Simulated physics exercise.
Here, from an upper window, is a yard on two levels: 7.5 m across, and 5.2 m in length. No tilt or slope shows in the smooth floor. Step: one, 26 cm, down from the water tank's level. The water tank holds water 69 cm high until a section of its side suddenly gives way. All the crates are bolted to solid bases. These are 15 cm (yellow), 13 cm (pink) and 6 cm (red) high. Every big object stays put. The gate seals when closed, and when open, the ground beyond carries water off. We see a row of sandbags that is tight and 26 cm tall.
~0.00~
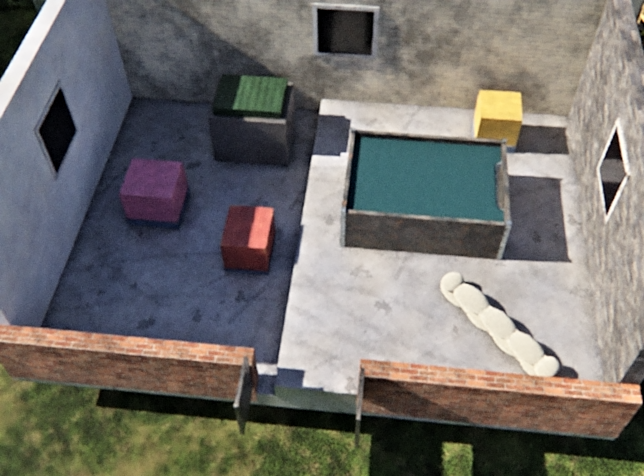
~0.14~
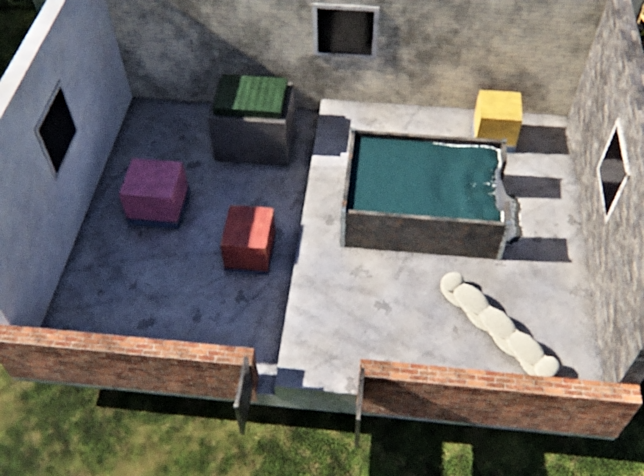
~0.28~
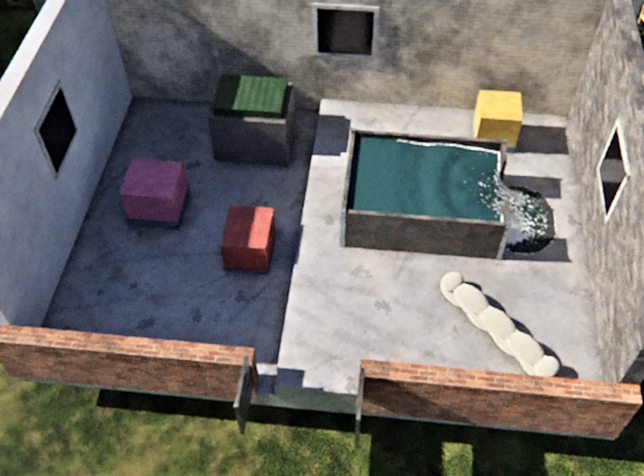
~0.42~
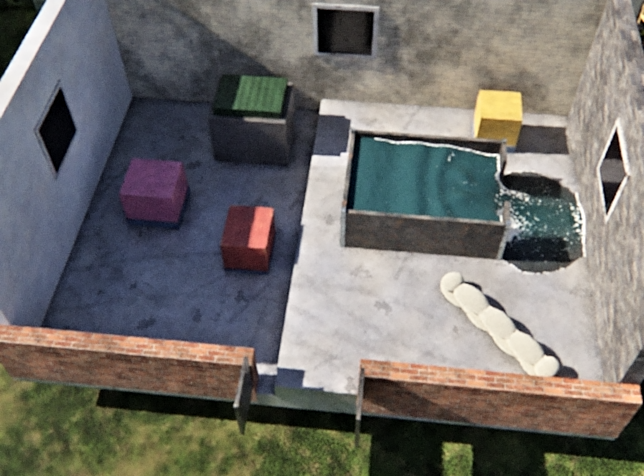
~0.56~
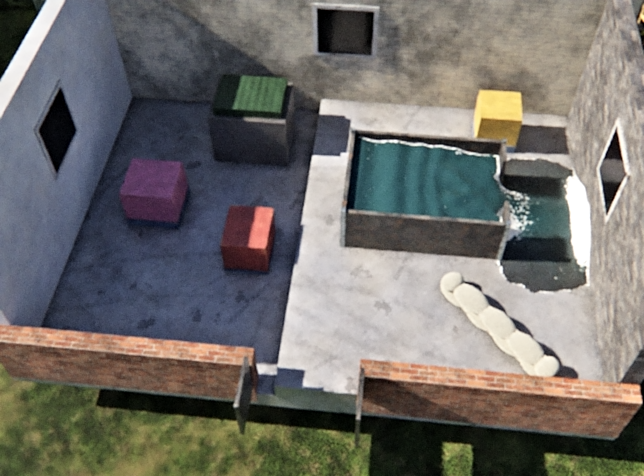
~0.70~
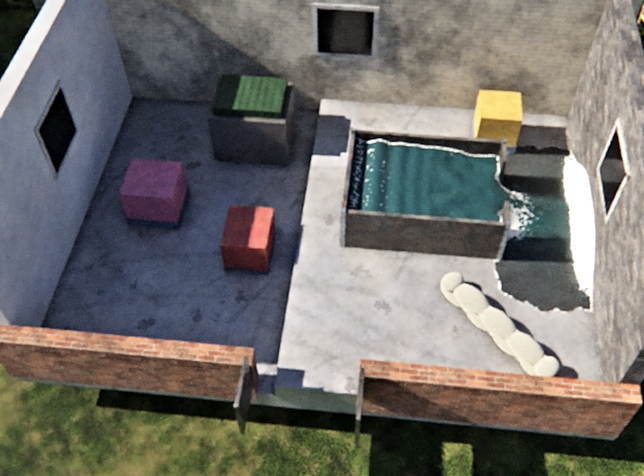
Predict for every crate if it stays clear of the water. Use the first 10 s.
In order: The yellow crate is reached by water; the pink crate is not reached; the red crate is reached by water.
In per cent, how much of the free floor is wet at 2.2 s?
About 20 per cent.
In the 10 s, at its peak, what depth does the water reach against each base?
Yellow 25 cm, pink 9 cm, red 11 cm at the peak.
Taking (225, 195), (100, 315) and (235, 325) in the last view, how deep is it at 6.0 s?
Taking the spots in order: 1 cm, 0 cm, 4 cm.
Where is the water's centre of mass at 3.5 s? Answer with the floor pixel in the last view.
Its balance point sits around (479, 222).
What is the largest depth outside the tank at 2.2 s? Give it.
Max around 37 cm.
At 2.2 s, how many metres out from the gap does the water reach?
That's near 3.0 m in a straight line.
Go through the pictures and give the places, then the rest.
The water tank at (426, 179) is whole and still, 69 cm deep, in the first frame.
Water pours out at (497, 206) and has run 0.5 m, to (510, 240); deepest outside 36 cm, 69 cm at the water tank's back, in the second frame.
The front is at (551, 231), 0.8 m from the gap at (497, 207); 0.8 m2 of floor is under water; 69 cm left at the back of the water tank, in the third frame.
The front is at (576, 199), 1.3 m from the gap at (497, 207); 1.8 m2 of floor is under water; 69 cm left at the back of the water tank, in the fourth frame.
The front is at (586, 280), 1.6 m from the gap at (497, 206); 2.5 m2 of floor is under water; 68 cm left at the back of the water tank, in the fifth frame.
The front is at (589, 302), 1.9 m from the gap at (497, 206); 2.8 m2 of floor is under water; 60 cm left at the back of the water tank, in the sixth frame.
After 1.4 s water covers 15 % of the floor and is deepest (44 cm) near (566, 219); yellow plinth reached, pink plinth not reached, red plinth not reached.
After 2.2 s water covers 20 % of the floor and is deepest (37 cm) near (566, 219); yellow plinth reached, pink plinth not reached, red plinth not reached.
After 3.5 s water covers 45 % of the floor and is deepest (28 cm) near (566, 127); yellow plinth reached, pink plinth not reached, red plinth not reached.
After 6.0 s water covers 70 % of the floor and is deepest (22 cm) near (600, 387); yellow plinth reached, pink plinth reached, red plinth reached.
After 10.0 s water covers 90 % of the floor and is deepest (14 cm) near (587, 399); highest at the yellow plinth 25 cm, highest at the pink plinth 9 cm, highest at the red plinth 11 cm.
